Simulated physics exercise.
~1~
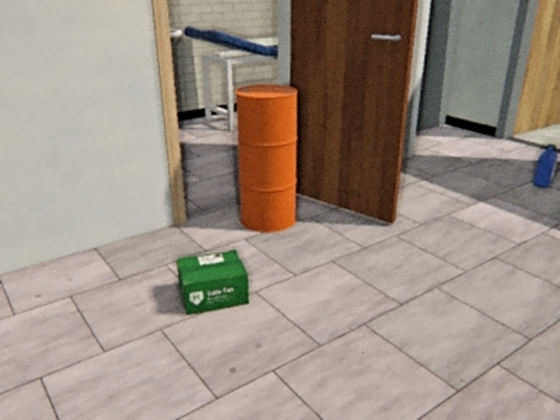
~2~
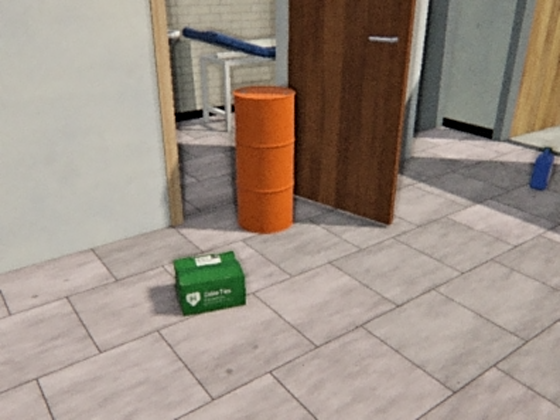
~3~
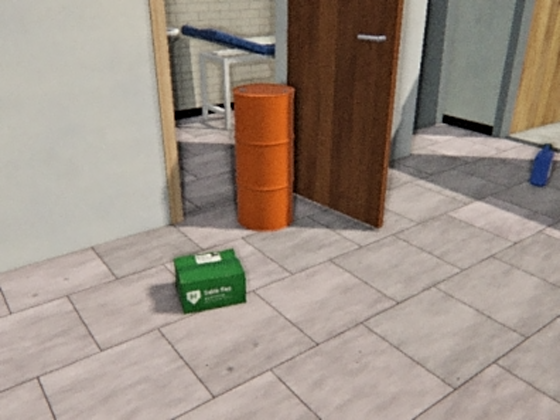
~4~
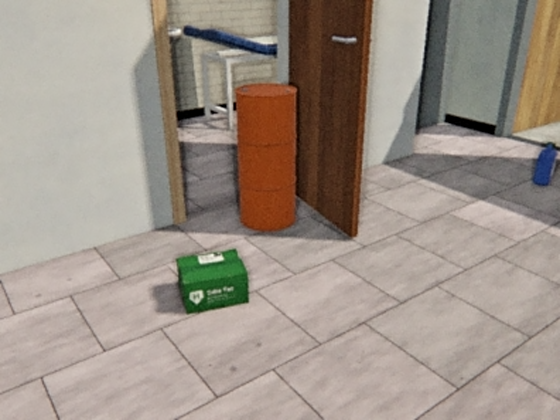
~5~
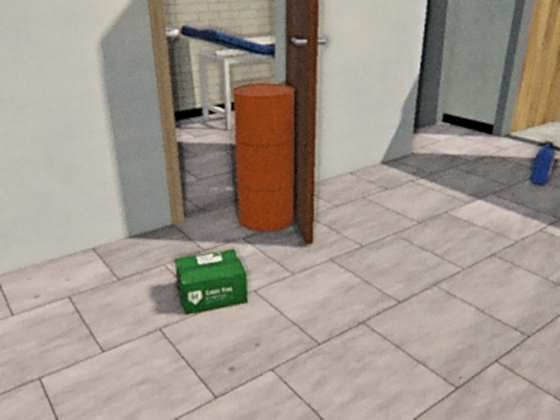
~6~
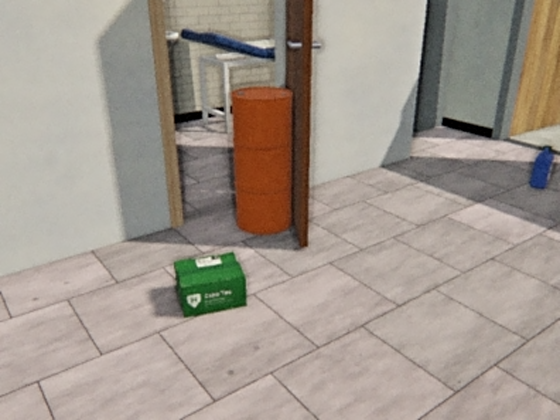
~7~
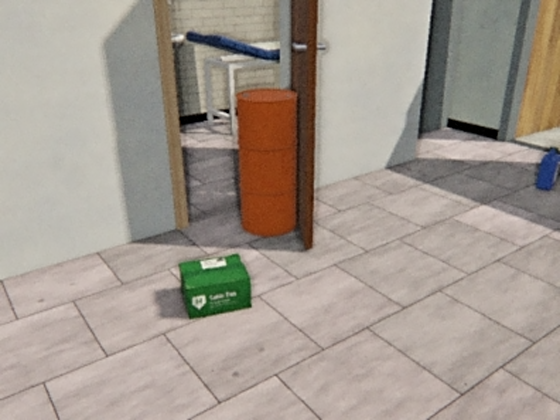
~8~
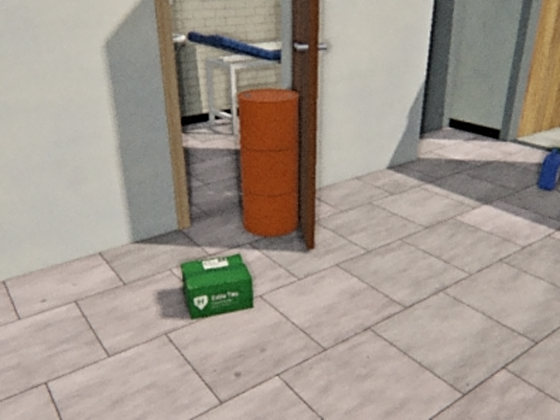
The footage shows a brown door standing wide open behind an orange drum, with a green box on the tiled floor nearby. The door swings partway toward closed and comes to rest still well open beside the drum, while the drum and box stay in place.
